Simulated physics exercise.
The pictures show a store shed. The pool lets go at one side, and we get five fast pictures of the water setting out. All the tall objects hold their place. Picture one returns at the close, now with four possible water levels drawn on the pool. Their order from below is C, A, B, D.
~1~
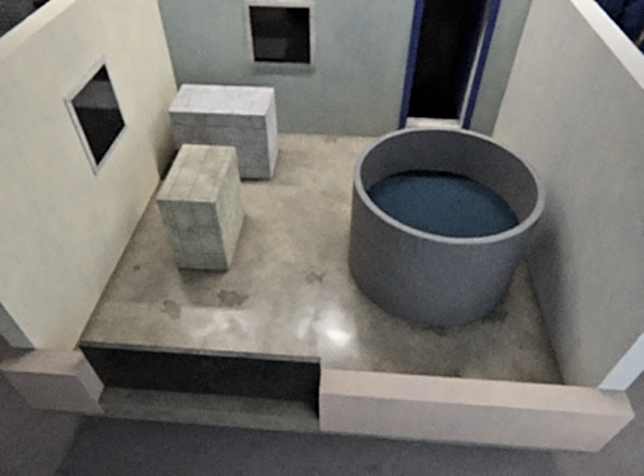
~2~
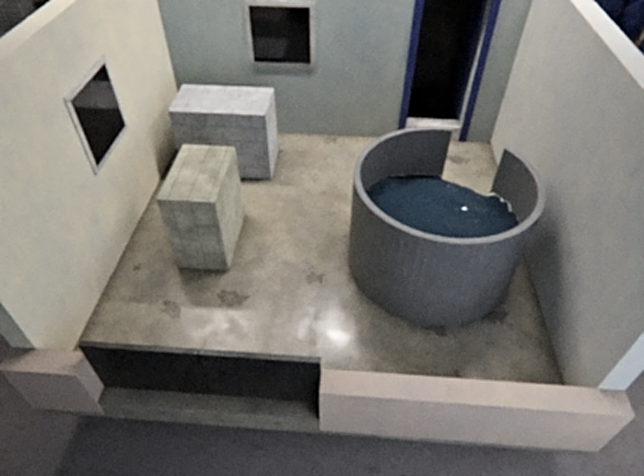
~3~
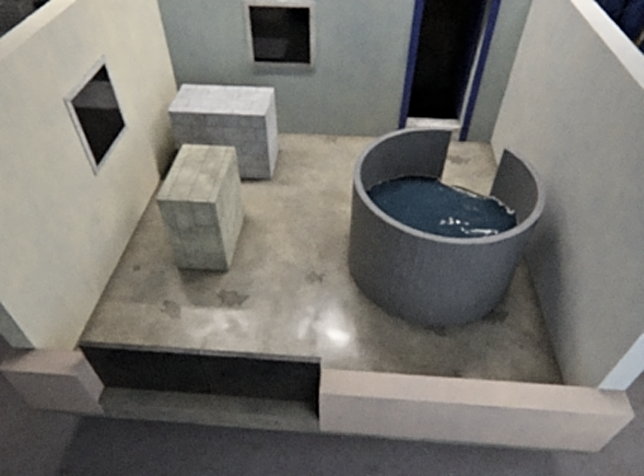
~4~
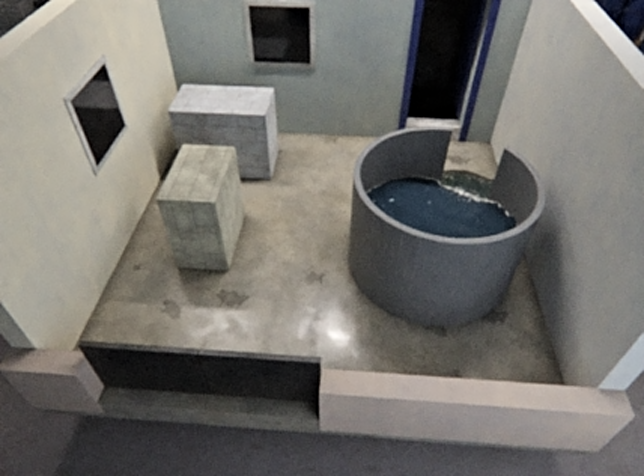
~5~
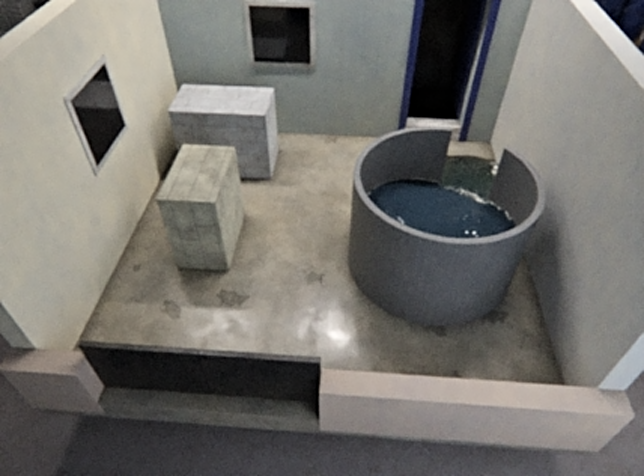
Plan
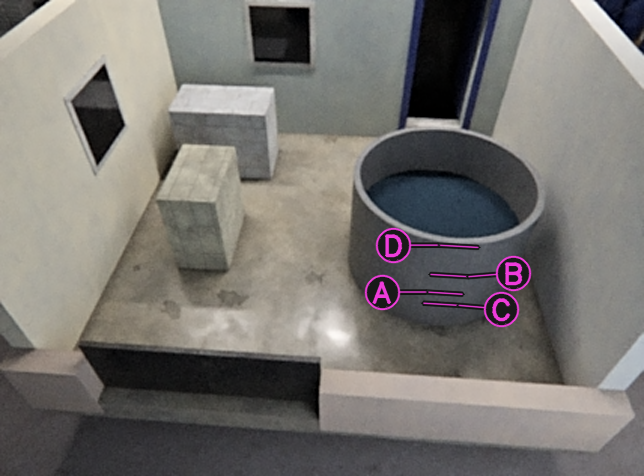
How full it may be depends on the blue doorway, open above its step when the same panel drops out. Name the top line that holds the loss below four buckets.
That is line A.
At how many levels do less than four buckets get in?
Two.
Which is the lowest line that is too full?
The answer is B.
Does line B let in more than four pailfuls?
Yes.
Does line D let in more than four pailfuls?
Yes, it does.
On the marked copy, A at (444, 293); B at (449, 275); C at (441, 304); D at (457, 246); from the bottom up C, A, B, D.
For line A, a bucket or two gets in.
For line B, about 13 bucketfuls get in.
For line C, nothing gets over.
For line D, dozens of bucketfuls pour in.
